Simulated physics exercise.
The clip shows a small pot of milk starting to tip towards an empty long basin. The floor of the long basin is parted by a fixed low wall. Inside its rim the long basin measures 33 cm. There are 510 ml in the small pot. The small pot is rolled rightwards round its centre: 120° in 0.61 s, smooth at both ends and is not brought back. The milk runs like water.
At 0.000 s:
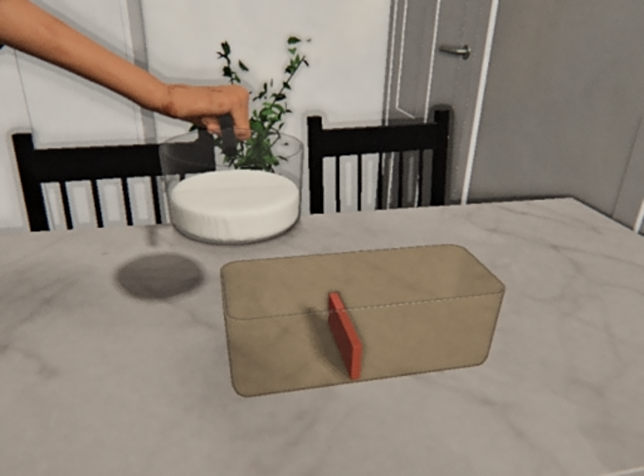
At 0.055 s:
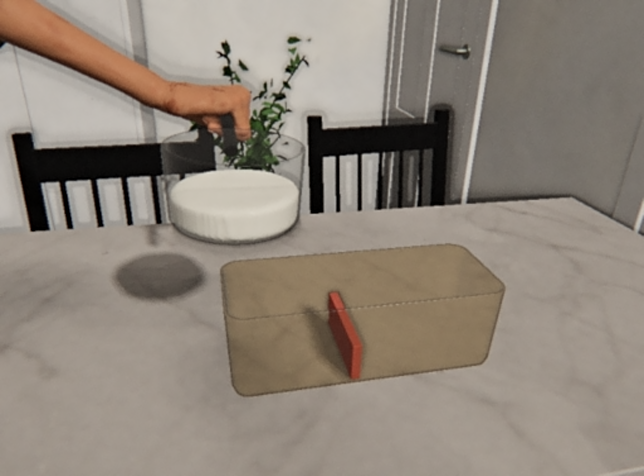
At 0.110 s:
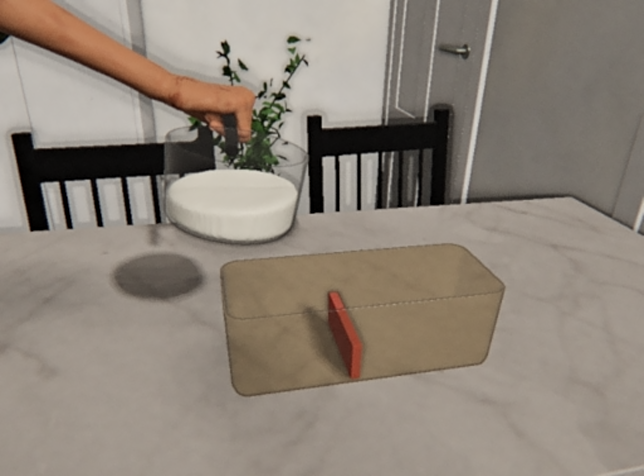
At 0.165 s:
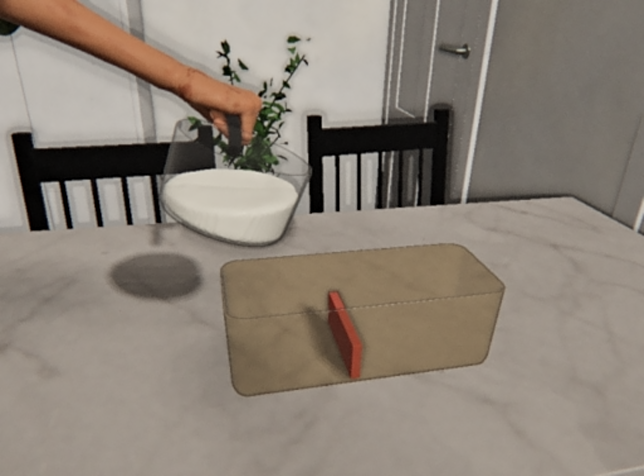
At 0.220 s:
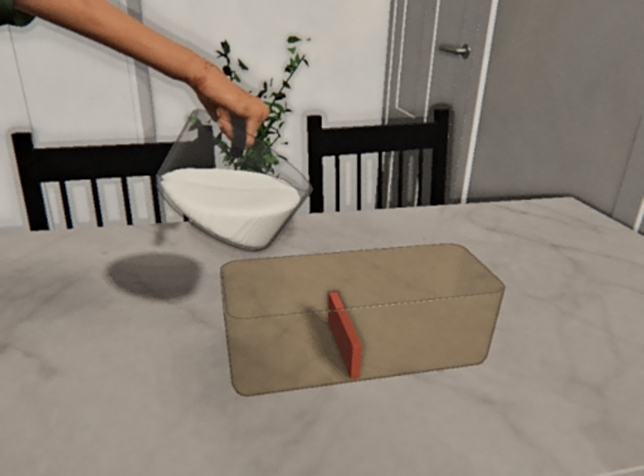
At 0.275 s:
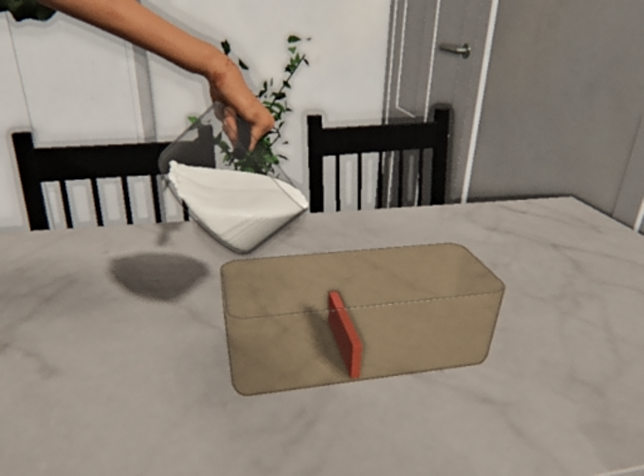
A small clear pot of milk, held by a hand, tilts rightwards beside a long basin.
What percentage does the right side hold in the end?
The far part has some 7 per cent.
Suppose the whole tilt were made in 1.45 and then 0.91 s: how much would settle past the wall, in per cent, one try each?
In turn about 20 and 10 per cent.
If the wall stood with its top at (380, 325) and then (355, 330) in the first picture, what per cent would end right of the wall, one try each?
In turn about 20 and 20 per cent.
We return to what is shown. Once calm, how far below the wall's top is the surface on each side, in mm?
Left about 26 mm, right about 50 mm.
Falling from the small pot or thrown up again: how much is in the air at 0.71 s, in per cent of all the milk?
Some 16 per cent.
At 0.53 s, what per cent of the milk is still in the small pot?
Near 20 in a hundred.
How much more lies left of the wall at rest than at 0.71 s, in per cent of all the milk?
Some 7 per cent.
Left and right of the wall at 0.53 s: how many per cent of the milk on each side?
Some 52 per cent left and 0 right.
Then, 0.53 s in, the tilt is 114° and 19 per cent is still to pour, 52 is left of the wall and 0 right of it.
Then, 0.71 s in, the tilt is 120° and 3 per cent is still to pour, 79 is left of the wall and 2 right of it.
Then, 0.90 s in, the tilt is 120° and 0 per cent is still to pour, 86 is left of the wall and 6 right of it.
Then, 1.11 s in, the tilt is 120° and 0 per cent is still to pour, 86 is left of the wall and 7 right of it.
Finally, 86 per cent lies left of the wall, 7 right of it and 7 outside.
